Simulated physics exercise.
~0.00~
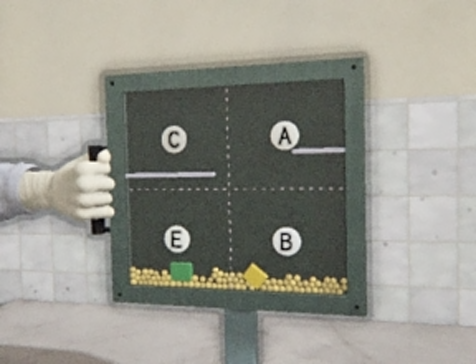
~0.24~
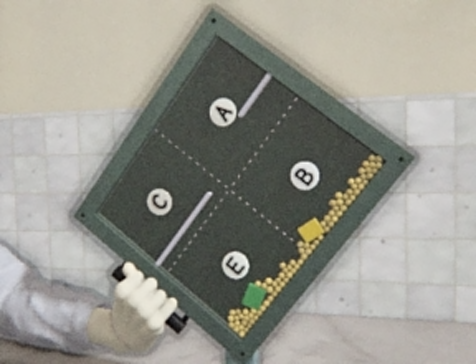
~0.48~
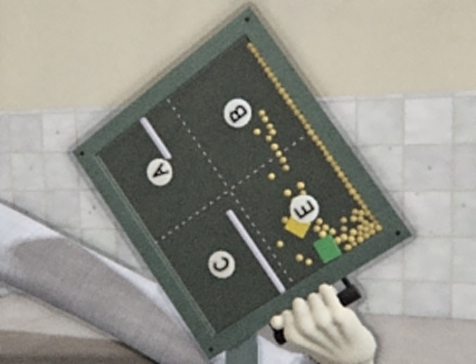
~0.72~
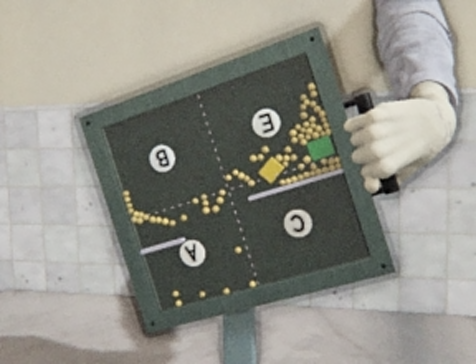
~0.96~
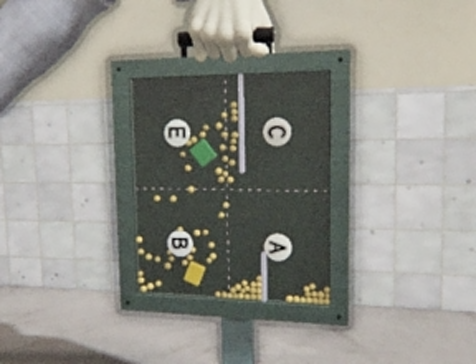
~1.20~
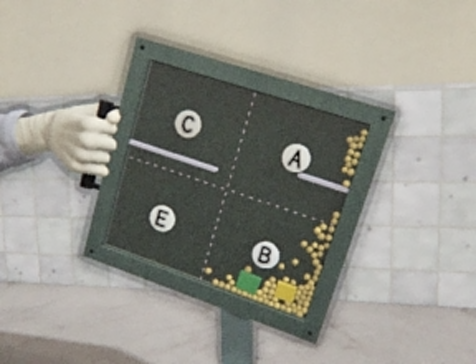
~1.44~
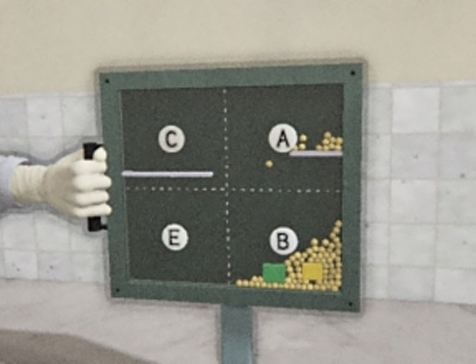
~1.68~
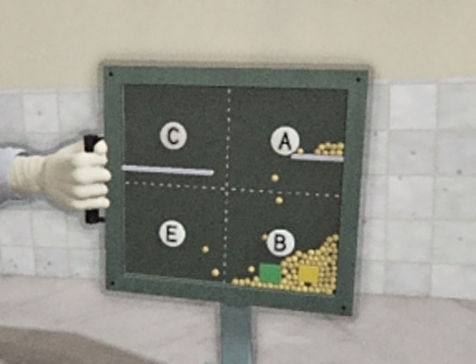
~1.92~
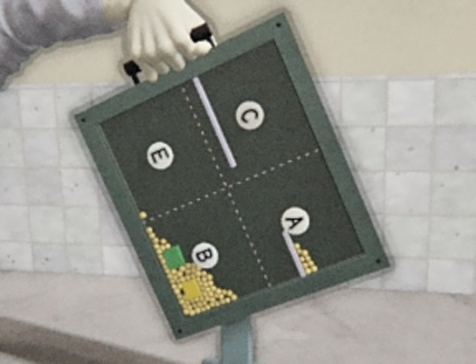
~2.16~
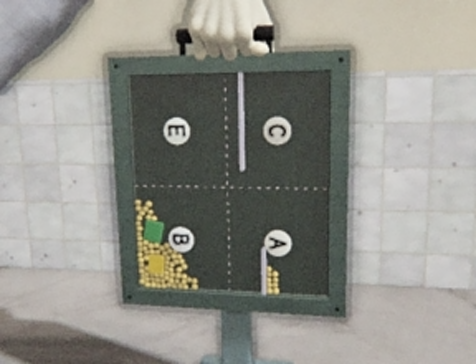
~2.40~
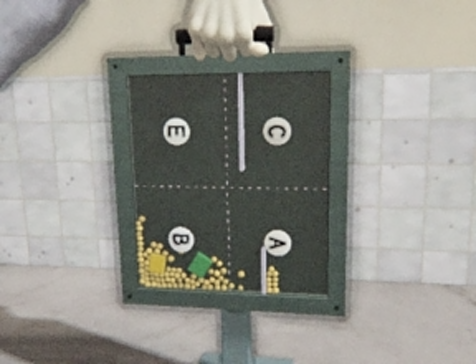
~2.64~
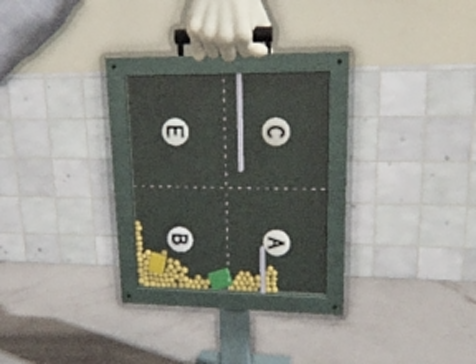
A shallow square case with a dark face, a green rim and quarters lettered A, B, C and E stands upright before a tiled wall, seen from the front. Tan beads line its bottom, with a green block at left and a yellow one nearer the middle. A gloved hand grips the handle and turns the case anticlockwise through a full circle, tumbling everything until most beads and both blocks heap in B. After a pause, the hand swings it back a quarter turn clockwise. The green block slides right along the bottom, beads spread toward A, and both blocks end in B.
